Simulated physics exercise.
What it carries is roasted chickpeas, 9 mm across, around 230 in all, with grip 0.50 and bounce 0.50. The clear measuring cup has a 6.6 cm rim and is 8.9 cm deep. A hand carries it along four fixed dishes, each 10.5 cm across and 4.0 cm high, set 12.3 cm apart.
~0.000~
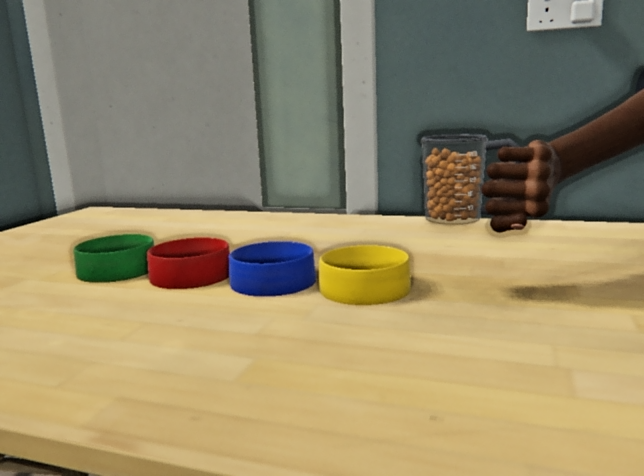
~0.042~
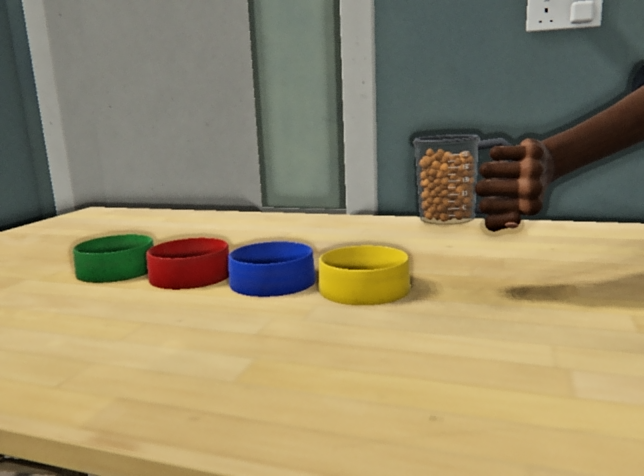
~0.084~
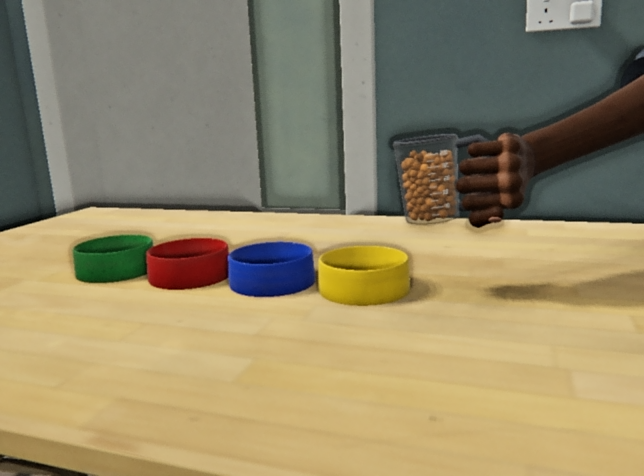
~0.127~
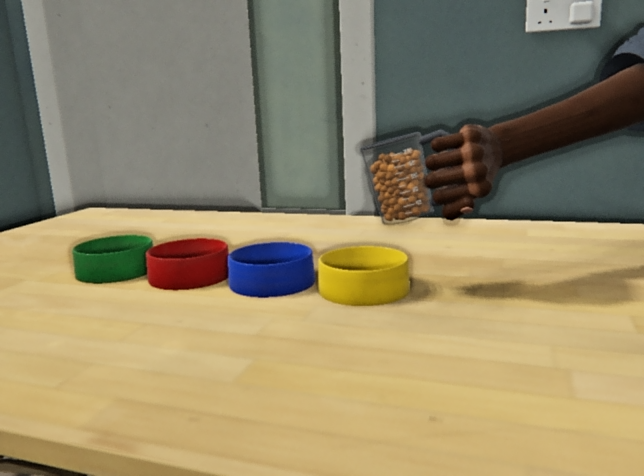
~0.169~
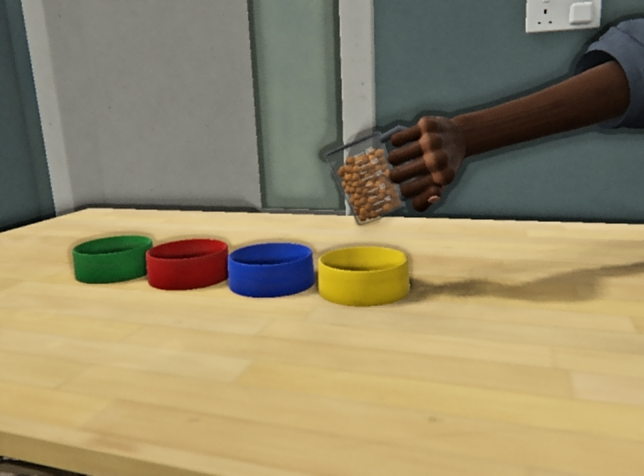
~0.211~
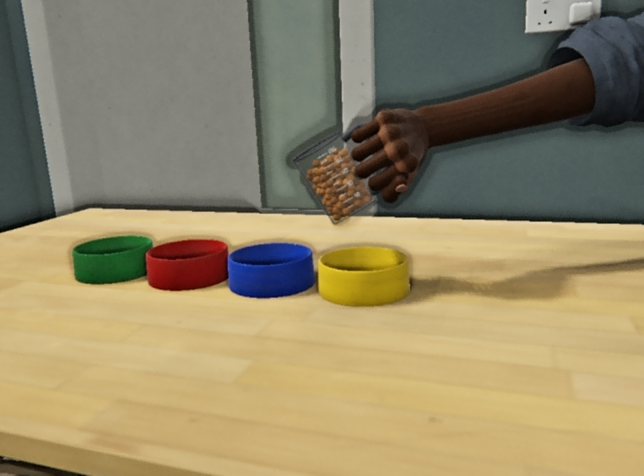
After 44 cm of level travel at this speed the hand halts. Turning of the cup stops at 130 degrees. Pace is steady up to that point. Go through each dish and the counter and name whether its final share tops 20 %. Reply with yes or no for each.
Red: No, blue: No, green: Yes, yellow: No, counter: Yes.
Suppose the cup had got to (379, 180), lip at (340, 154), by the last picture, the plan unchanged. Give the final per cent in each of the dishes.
Kept per dish: Red = 0, blue = 0, green = 70, yellow = 0.
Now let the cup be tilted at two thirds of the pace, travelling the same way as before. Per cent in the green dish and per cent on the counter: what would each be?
Shares: Green dish 80, counter 20.
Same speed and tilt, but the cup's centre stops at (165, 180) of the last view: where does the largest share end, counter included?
Most of it ends up at green.
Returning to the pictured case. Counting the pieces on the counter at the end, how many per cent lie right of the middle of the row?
Near 0 percent ends up there.
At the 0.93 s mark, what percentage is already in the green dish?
40 %.
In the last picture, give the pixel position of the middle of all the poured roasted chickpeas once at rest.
Roughly pixel (61, 265).
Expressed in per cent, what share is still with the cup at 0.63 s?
Roughly 45 %.
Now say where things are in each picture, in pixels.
Cup at (453, 179), tilt 0 degrees, lip at (424, 139), moved 0.0 cm; middle of the pieces at (455, 184); yellow dish at (364, 258); blue dish at (271, 252); red dish at (189, 248); green dish at (114, 244), in the first picture.
Cup at (447, 179), tilt 1 degrees, lip at (416, 140), moved 0.7 cm; middle of the pieces at (449, 185), in the second picture.
Cup at (429, 179), tilt 6 degrees, lip at (396, 143), moved 2.6 cm; middle of the pieces at (431, 184), in the third picture.
Cup at (399, 179), tilt 13 degrees, lip at (362, 148), moved 6.0 cm; middle of the pieces at (402, 184), in the fourth picture.
Cup at (367, 180), tilt 22 degrees, lip at (328, 155), moved 9.7 cm; middle of the pieces at (371, 184), in the fifth picture.
Cup at (336, 180), tilt 30 degrees, lip at (296, 161), moved 13.5 cm; middle of the pieces at (341, 183); yellow dish at (363, 259); blue dish at (270, 254); red dish at (187, 249); green dish at (113, 245). Its pace works out near 200 degrees a second; the hand travels 89 cm a second, in the sixth picture.
Then, at 0.47 s, tilt 81 degrees; cup holds 100 %.
After 0.63 s, tilt 113 degrees; cup holds 45 %, green 10 %.
After 0.93 s, tilt 130 degrees; cup holds 0 %, green 40 %.
By 1.5 s all is still; red 0 %, blue 0 %, green 40 %, yellow 0 %, counter 60 %.
